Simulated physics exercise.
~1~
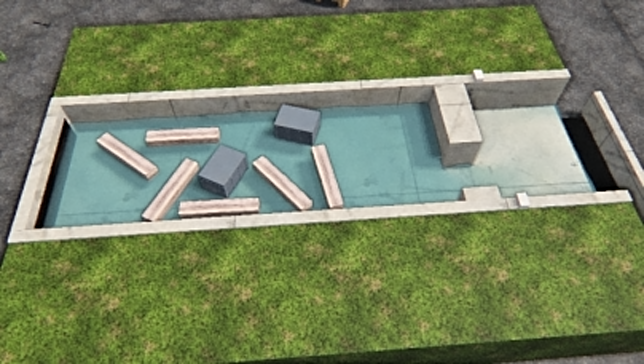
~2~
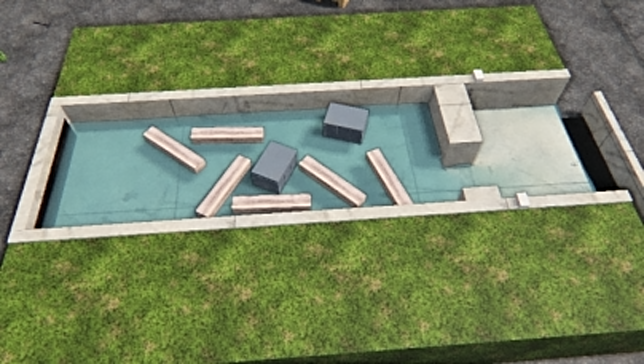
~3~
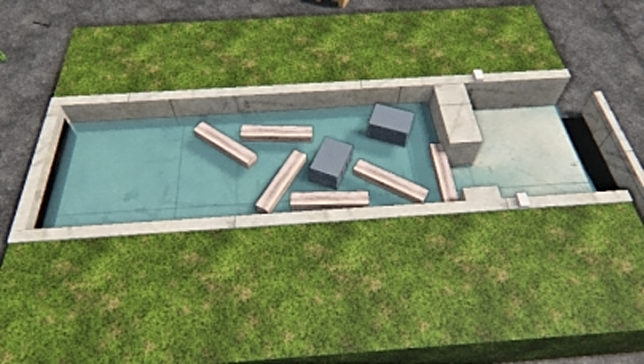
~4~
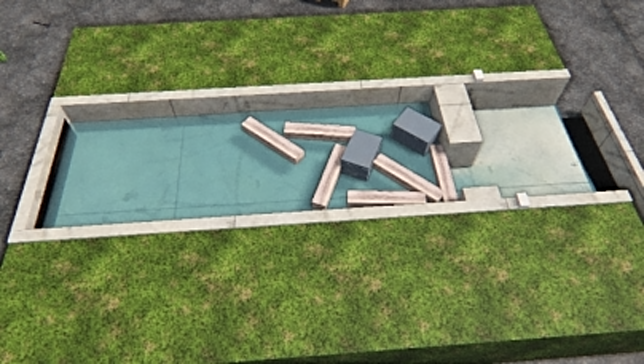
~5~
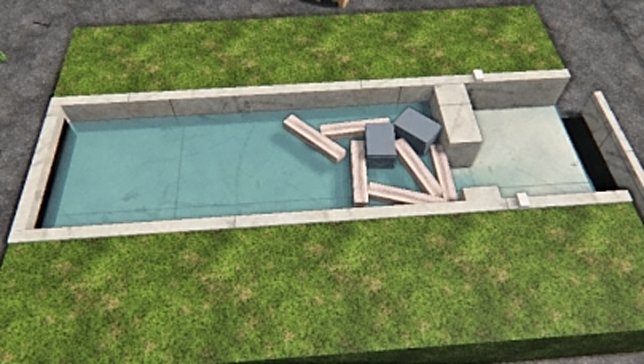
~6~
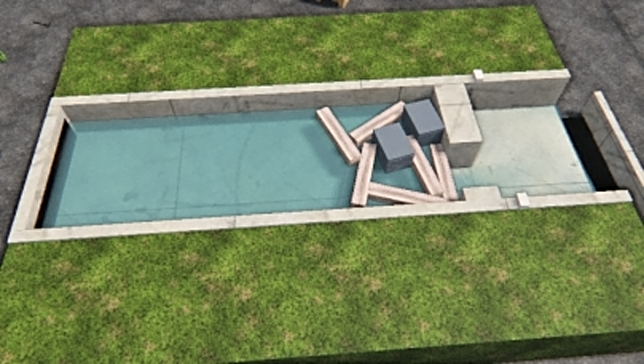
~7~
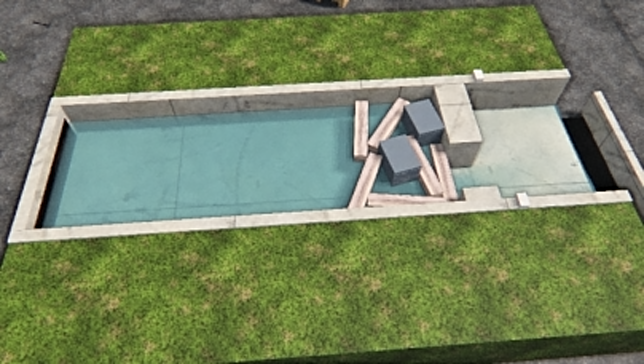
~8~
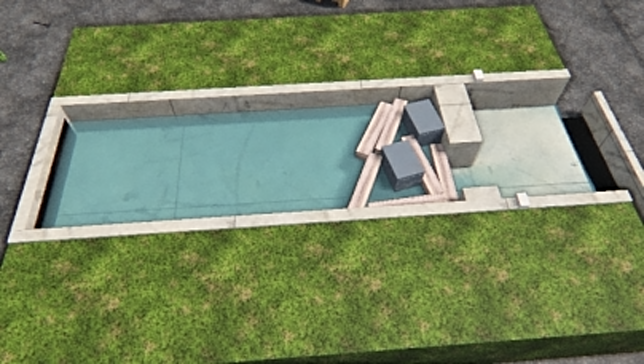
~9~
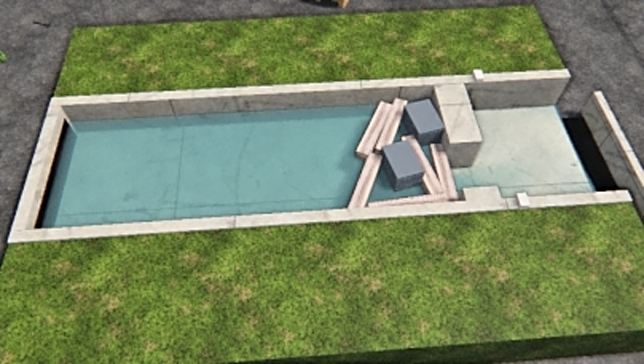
Pale beams and two dark crates drifted right along a water-filled concrete channel between strips of grass, then bunched up at the narrow gap beside a big concrete block, where they jammed together and stayed put, with none getting through.
